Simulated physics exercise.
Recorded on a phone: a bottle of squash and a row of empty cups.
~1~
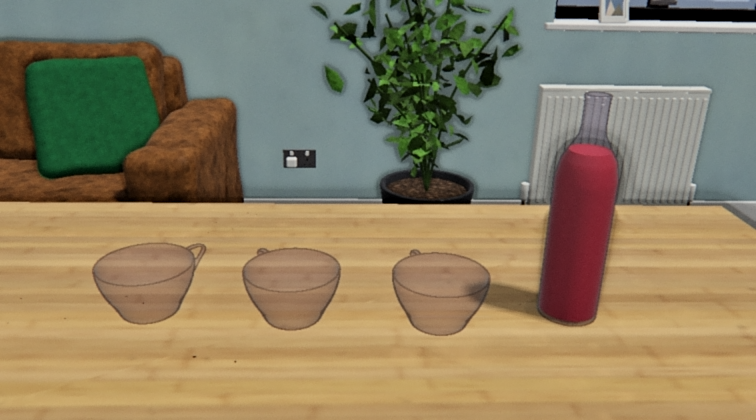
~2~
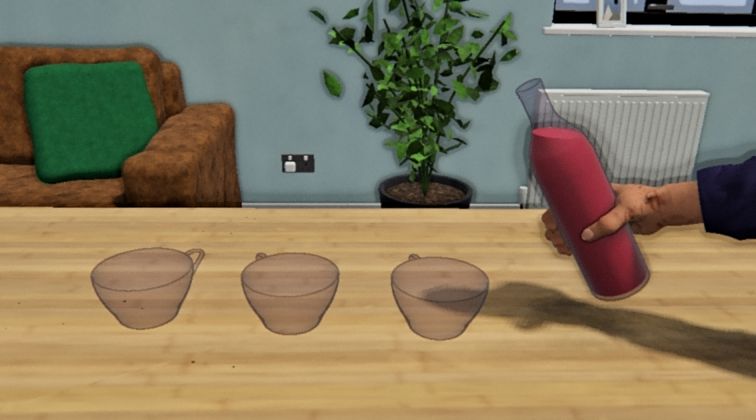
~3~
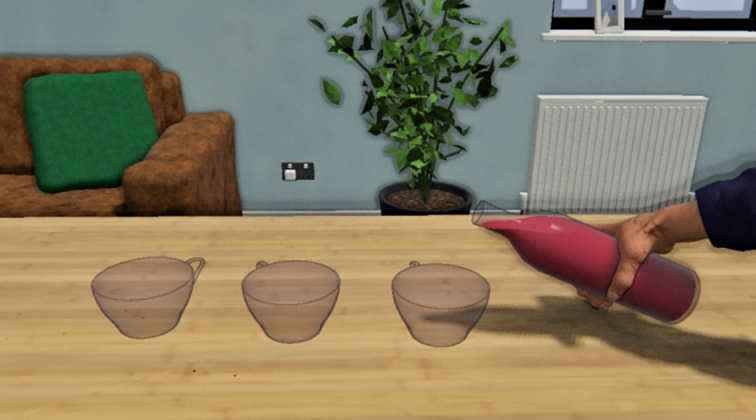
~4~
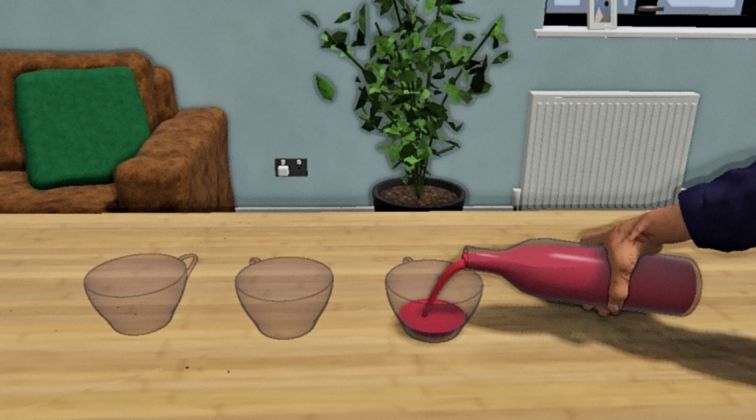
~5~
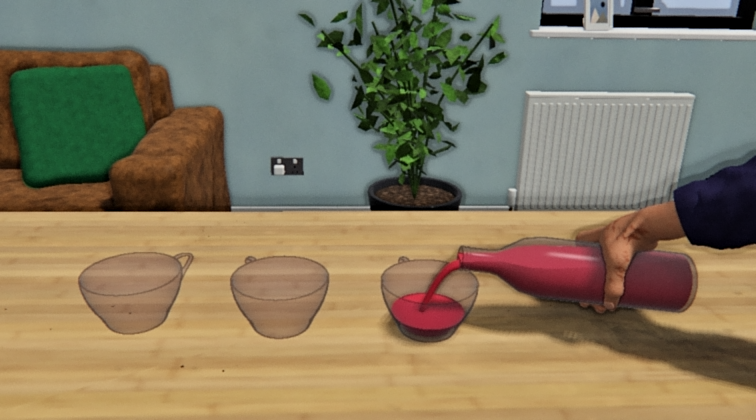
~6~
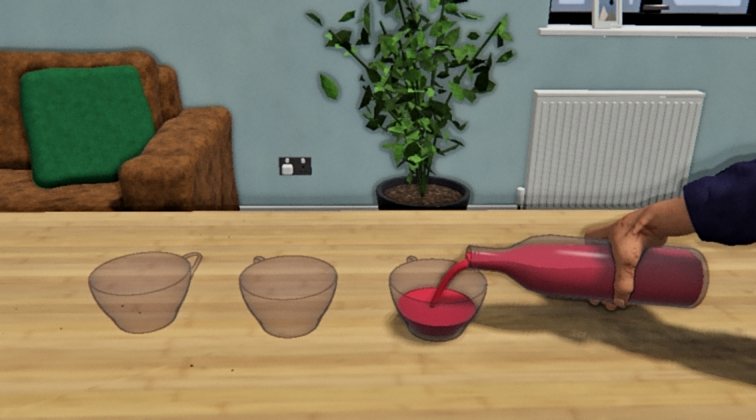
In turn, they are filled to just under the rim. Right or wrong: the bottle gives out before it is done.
Right.
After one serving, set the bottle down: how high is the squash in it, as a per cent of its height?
The level stands close to 35 percent.
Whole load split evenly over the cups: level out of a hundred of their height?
70%, roughly.
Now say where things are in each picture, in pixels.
In the first picture, all stand on the top; bottle (582, 207) about three quarters full; three cups, the last at (147, 284).
In the second picture, the hand lifts the bottle; bottle (576, 188) tipped 30° with all of its load; the first is empty.
In the third picture, the bottle is brought over; bottle (579, 255) tipped 65° with all of its load; three cups, the last at (146, 298).
In the fourth picture, a stream runs into the first cup; bottle (573, 273) tipped 80° with nearly all of its load; the first is about a quarter full.
In the fifth picture, a stream runs into the first cup; bottle (569, 271) tipped 85° with nearly all of its load; three cups, the last at (134, 294).
In the sixth picture, a stream runs into the first cup; bottle (579, 268) tipped 85° with nearly all of its load; the first is about a third full.
Soon after, the first is about two thirds full.
Later, the first is done and the bottle has about half of its load.
In the end, the bottle is empty with two filled and the next at only drops of a serving.
